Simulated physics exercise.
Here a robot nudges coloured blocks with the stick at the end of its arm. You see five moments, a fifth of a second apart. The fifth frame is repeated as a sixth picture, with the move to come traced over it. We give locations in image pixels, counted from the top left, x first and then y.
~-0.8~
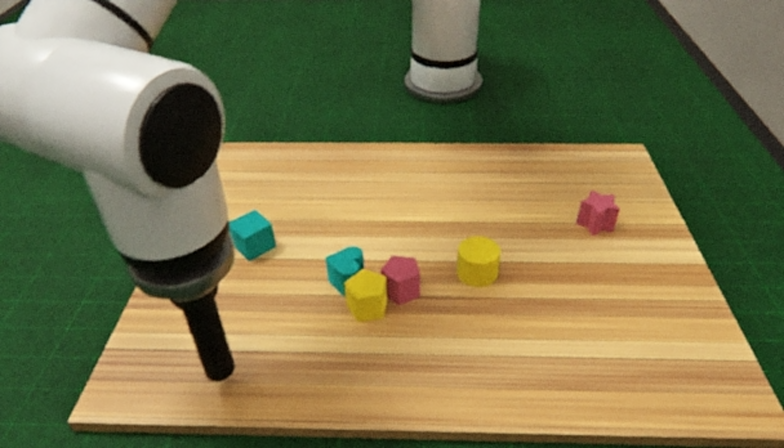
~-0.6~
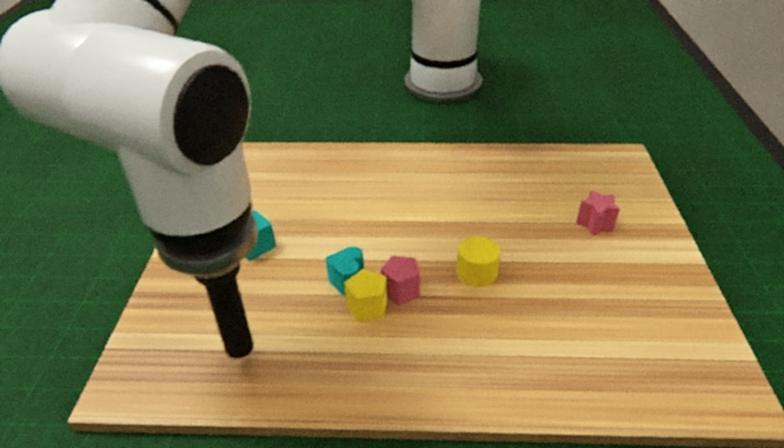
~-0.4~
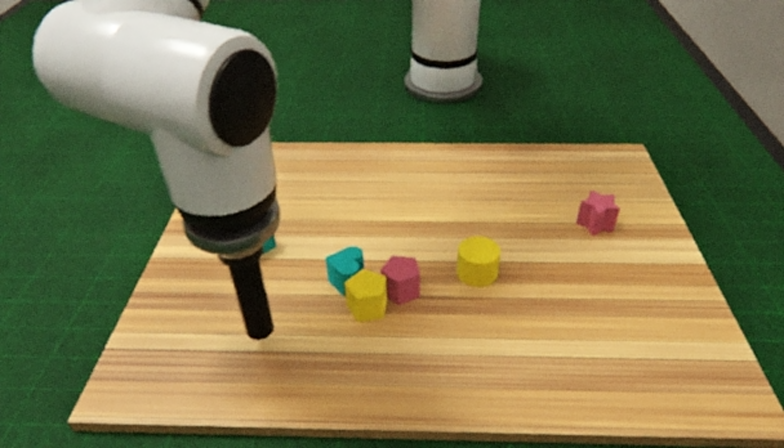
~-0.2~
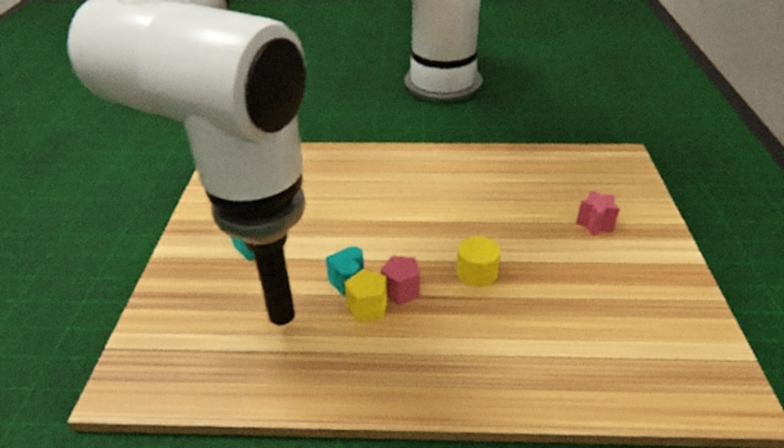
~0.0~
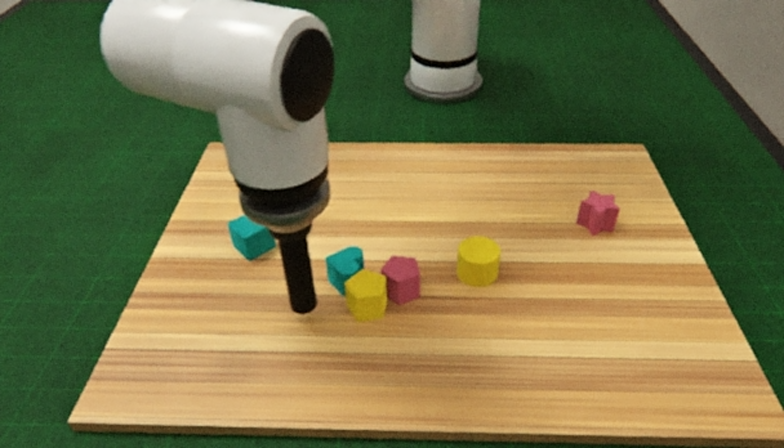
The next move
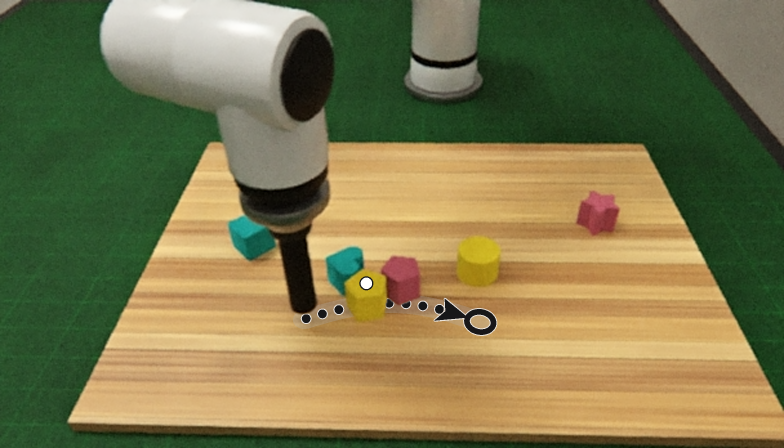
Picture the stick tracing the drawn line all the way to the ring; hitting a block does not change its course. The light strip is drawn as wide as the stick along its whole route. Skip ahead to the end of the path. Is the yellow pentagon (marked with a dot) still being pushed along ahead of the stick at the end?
Yes - that is the case.
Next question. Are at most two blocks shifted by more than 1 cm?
Yes, that is how it ends up.
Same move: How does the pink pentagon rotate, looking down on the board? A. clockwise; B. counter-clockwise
B (counter-clockwise)
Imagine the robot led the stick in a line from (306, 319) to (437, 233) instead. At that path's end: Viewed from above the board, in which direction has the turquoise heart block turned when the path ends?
That block twists counter-clockwise.
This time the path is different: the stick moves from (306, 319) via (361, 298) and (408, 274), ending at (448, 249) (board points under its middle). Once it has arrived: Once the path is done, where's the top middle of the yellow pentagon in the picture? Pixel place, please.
At (400, 282).
Path on the board, from (306, 319) by way of (364, 305) and (423, 306) to (480, 322); the dot is on the yellow pentagon.
The first path, step by step. One third of the way, stick (365, 291); yellow pentagon (396, 283), turned 25° clockwise; pink pentagon (423, 262), turned 35° anticlockwise.
Two thirds of the way, stick (424, 292); yellow pentagon (455, 290), turned 55° clockwise; pink pentagon (443, 260), turned 100° anticlockwise.
At the end, stick (482, 308); turquoise heart block in place; yellow pentagon (516, 304), turned 45° clockwise; pink pentagon (443, 260), turned 100° anticlockwise.
